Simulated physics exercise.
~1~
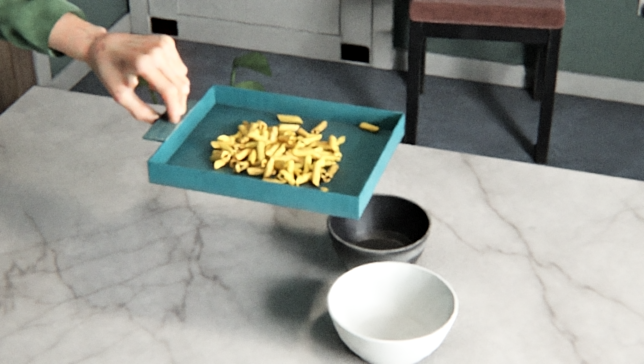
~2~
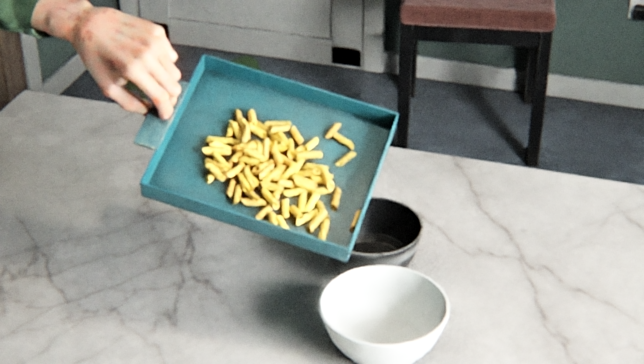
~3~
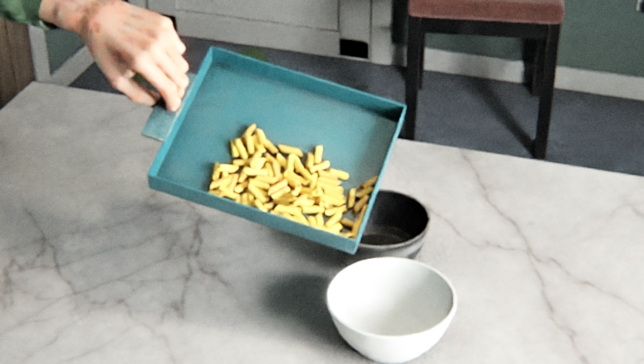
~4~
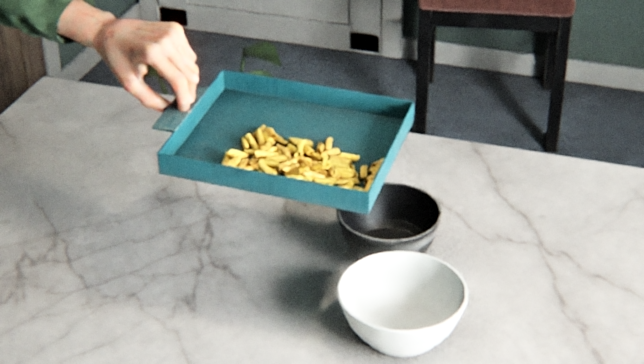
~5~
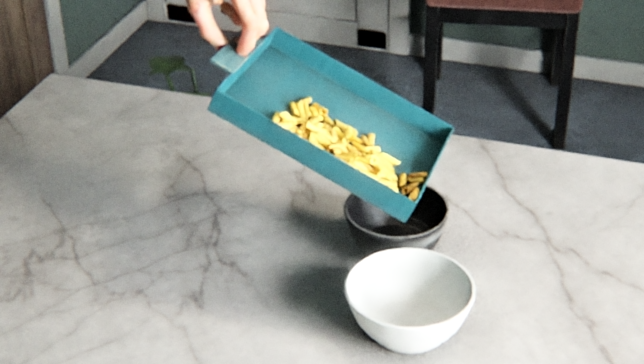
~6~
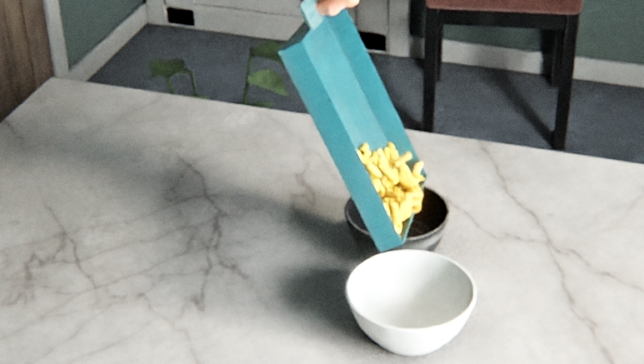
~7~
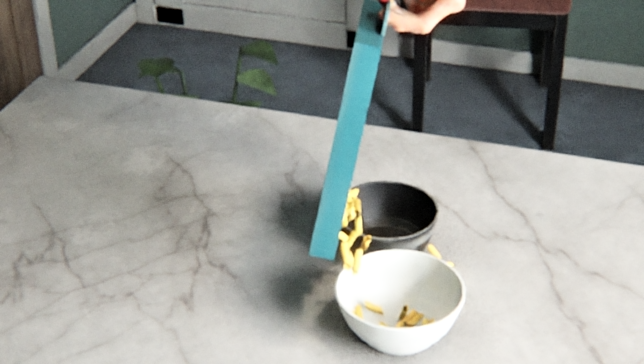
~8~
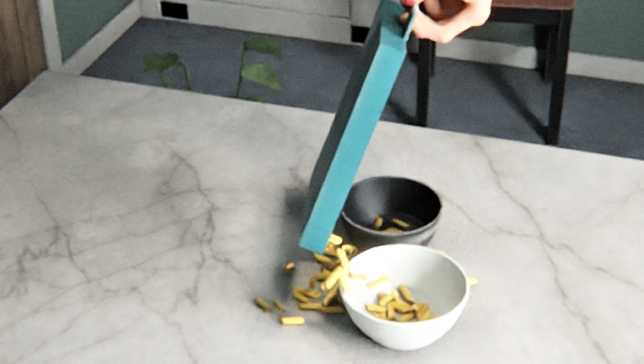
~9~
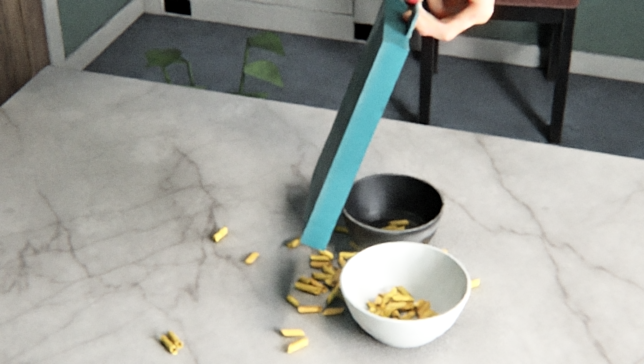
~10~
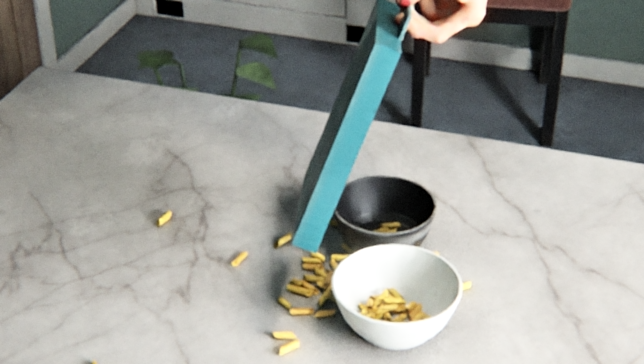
A hand tilting a teal tray, levelling it, then tipping dry pasta into white and black bowls, with many pieces scattering outside.
